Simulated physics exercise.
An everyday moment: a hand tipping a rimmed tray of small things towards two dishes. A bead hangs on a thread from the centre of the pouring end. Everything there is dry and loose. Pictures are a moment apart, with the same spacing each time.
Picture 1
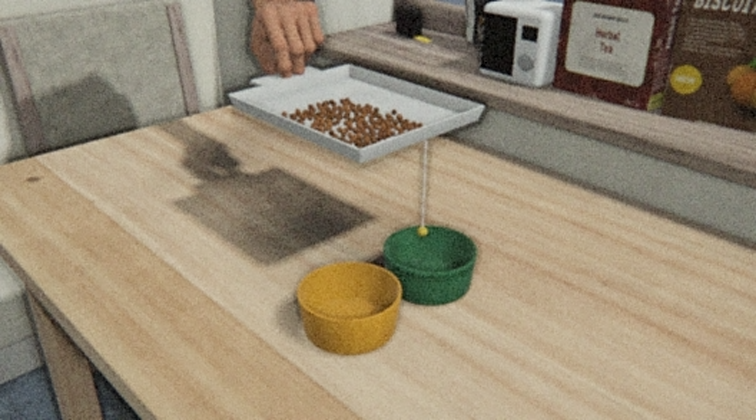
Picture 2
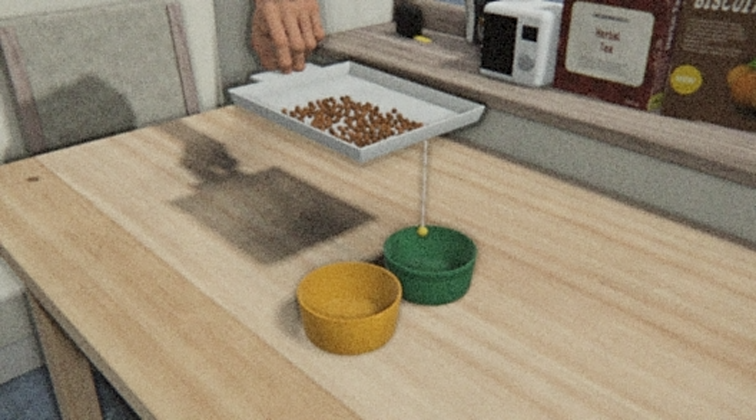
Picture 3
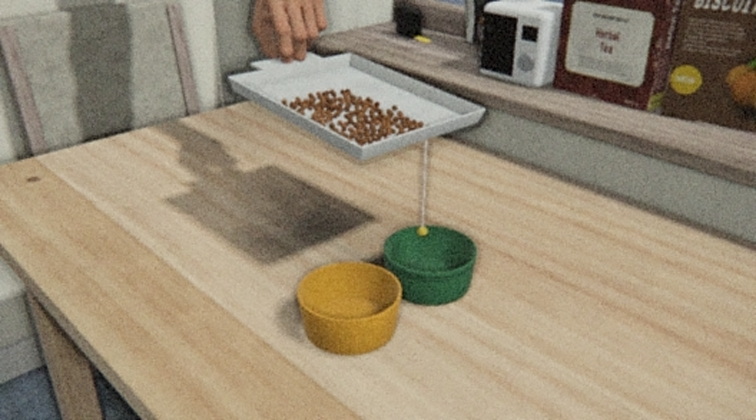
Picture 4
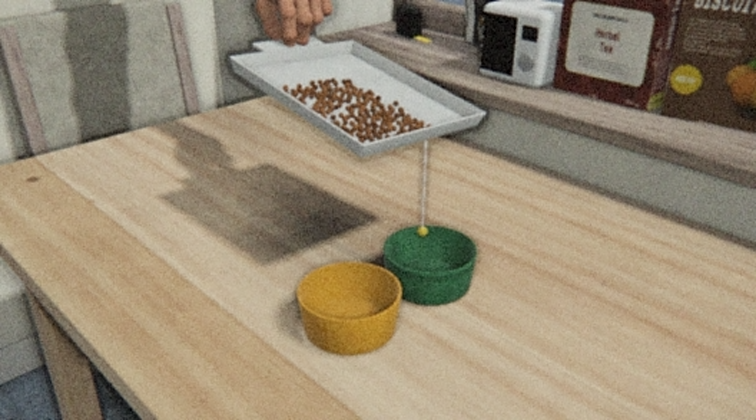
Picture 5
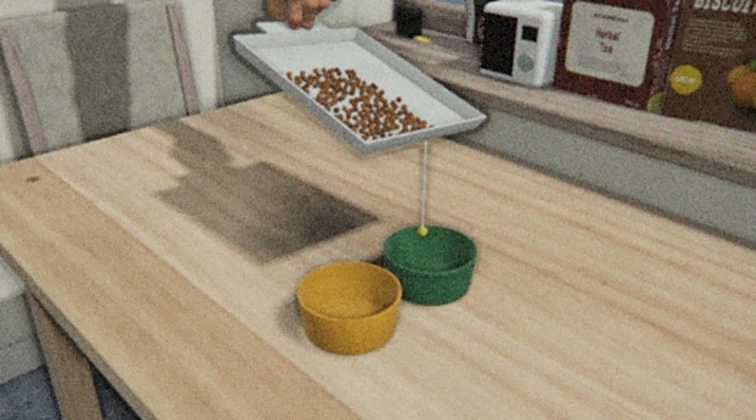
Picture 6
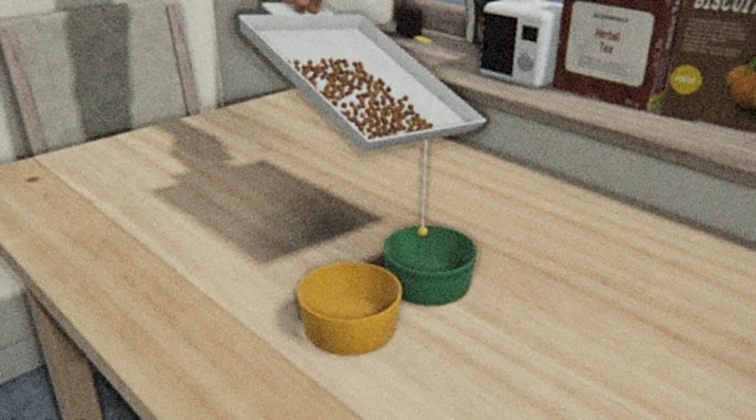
A hand tilts a rimmed grey tray of small brown balls above a wooden table, starting nearly level. The hand lifts the back end steadily, steepening the tray as the balls shift slightly down its surface, while the yellow and green dishes and the hanging yellow bead stay still.
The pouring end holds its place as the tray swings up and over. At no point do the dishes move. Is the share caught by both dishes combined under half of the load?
The dishes collect the minority.
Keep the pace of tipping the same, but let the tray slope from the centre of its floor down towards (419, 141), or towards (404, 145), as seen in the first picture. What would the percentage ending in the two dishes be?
Lab note: Try one about 60 %, try two 80 %.
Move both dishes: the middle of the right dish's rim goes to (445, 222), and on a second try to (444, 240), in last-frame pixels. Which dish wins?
So: The one further right first, and the one further right second.
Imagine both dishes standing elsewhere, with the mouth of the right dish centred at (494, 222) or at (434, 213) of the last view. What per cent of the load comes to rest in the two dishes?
The first gives 90 %, the second 20 %.
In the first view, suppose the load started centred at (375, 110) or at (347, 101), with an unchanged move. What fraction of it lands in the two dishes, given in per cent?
Share in order: Roughly 20 %, 10 %.
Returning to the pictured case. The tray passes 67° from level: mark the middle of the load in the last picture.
Load centre: Approx. (451, 130).
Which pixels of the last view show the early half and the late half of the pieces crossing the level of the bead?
First roughly (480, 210), then roughly (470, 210).
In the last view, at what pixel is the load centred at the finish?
Around (480, 259).
Soon, tray tipped steeply; most on the tray; a stray few outside both; a small part in the air.
A while on, tray tipped past a quarter turn; a stray few on the tray; about a quarter in the right dish; about half outside both; about a quarter in the air.
Towards the end, tray tipped past a quarter turn; about a quarter in the right dish; most outside both.
Finally, tray tipped past a quarter turn; none in the left dish; about a quarter in the right dish; most outside both.
